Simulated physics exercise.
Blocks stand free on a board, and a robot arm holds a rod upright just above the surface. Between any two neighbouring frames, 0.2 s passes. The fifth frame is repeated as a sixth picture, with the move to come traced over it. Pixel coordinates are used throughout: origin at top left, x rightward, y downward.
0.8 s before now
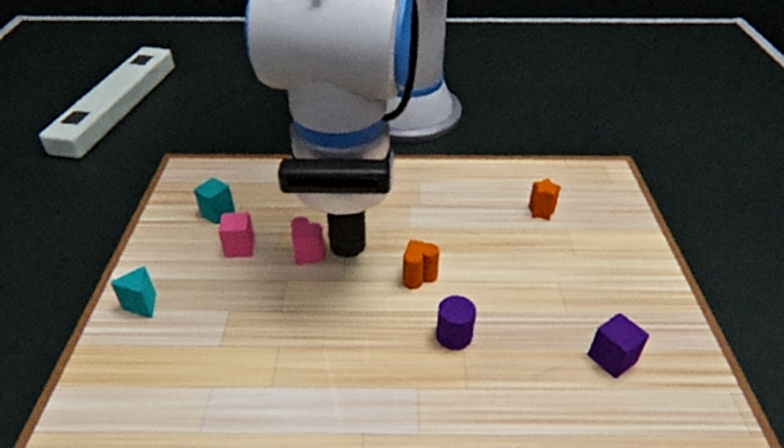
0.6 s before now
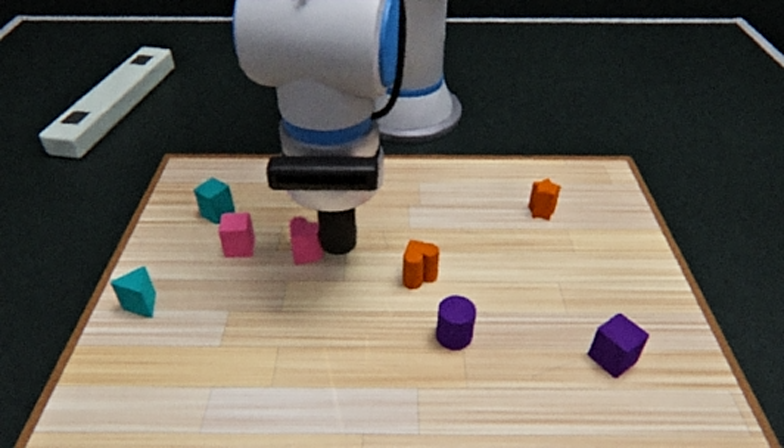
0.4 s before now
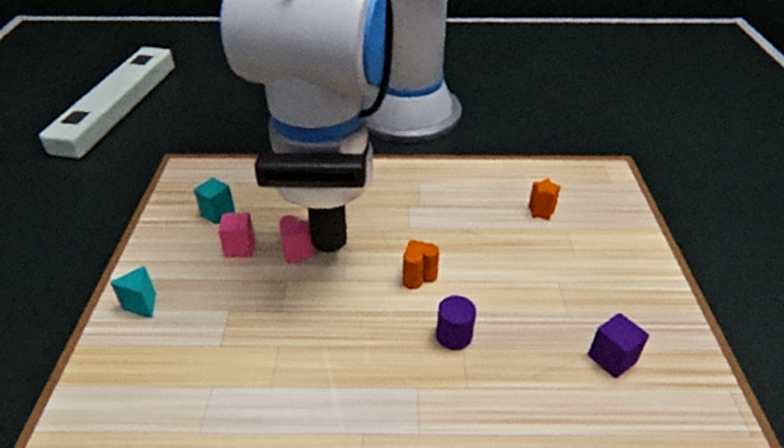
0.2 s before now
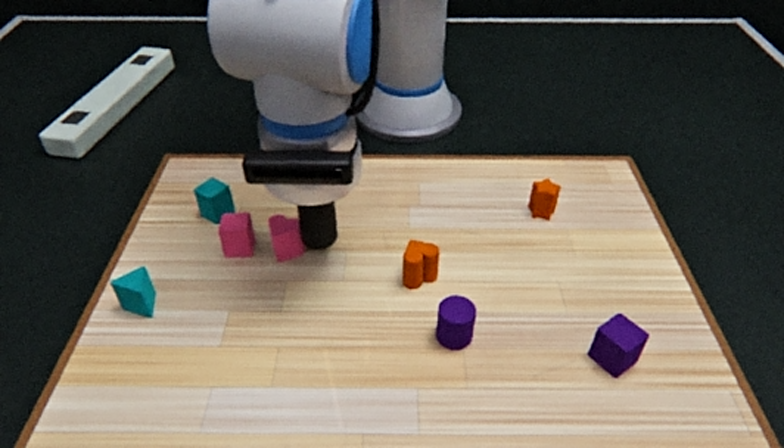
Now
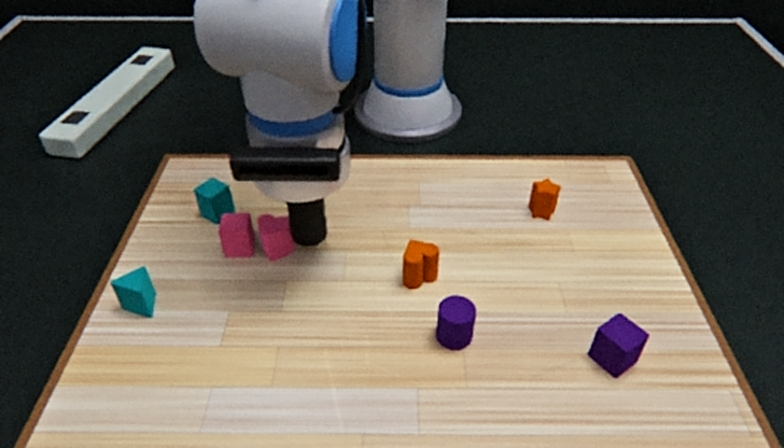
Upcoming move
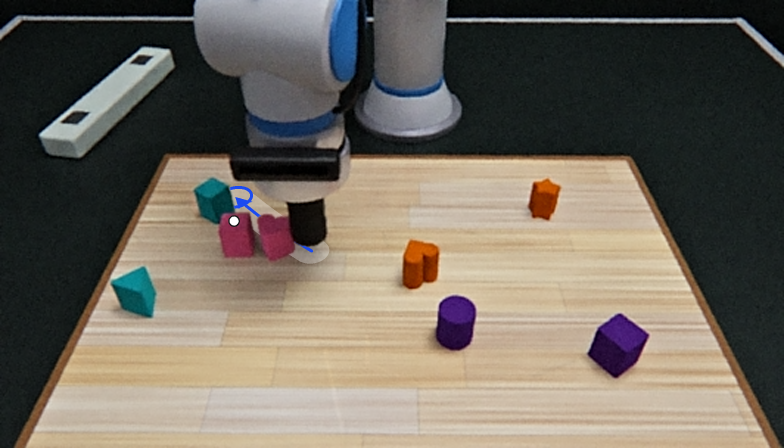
A robot arm slid its black rod left across the wooden board, pushing the pink heart-shaped block up close to the pink cube, while the other blocks stayed where they were.
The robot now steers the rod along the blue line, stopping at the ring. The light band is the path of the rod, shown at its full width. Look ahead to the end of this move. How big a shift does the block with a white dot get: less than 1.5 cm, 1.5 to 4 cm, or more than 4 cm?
Travel: 1.5-4 cm.
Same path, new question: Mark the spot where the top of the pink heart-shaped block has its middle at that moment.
I'd say the pink heart-shaped block ends with its top centre at (244, 214).
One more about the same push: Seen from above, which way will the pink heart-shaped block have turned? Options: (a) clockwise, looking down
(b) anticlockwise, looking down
b: Anticlockwise, looking down.
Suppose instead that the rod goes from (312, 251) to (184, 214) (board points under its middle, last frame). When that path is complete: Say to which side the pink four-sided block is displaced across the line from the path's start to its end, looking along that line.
The left-hand side.
Drawn move, from (312, 251) over (283, 233) and (258, 215) to (236, 197); the dot is on the pink four-sided block.
The first path, step by step. One third of the way, rod at (279, 217); pink four-sided block at (214, 225); pink heart-shaped block at (248, 217), turned 70° anticlockwise.
Two thirds of the way, rod at (254, 199); pink four-sided block at (214, 225); pink heart-shaped block at (244, 214), turned 110° anticlockwise.
At the end, rod at (232, 182); turquoise four-sided block at (202, 183), turned 60° anticlockwise; pink four-sided block at (214, 225); pink heart-shaped block at (244, 214), turned 110° anticlockwise.
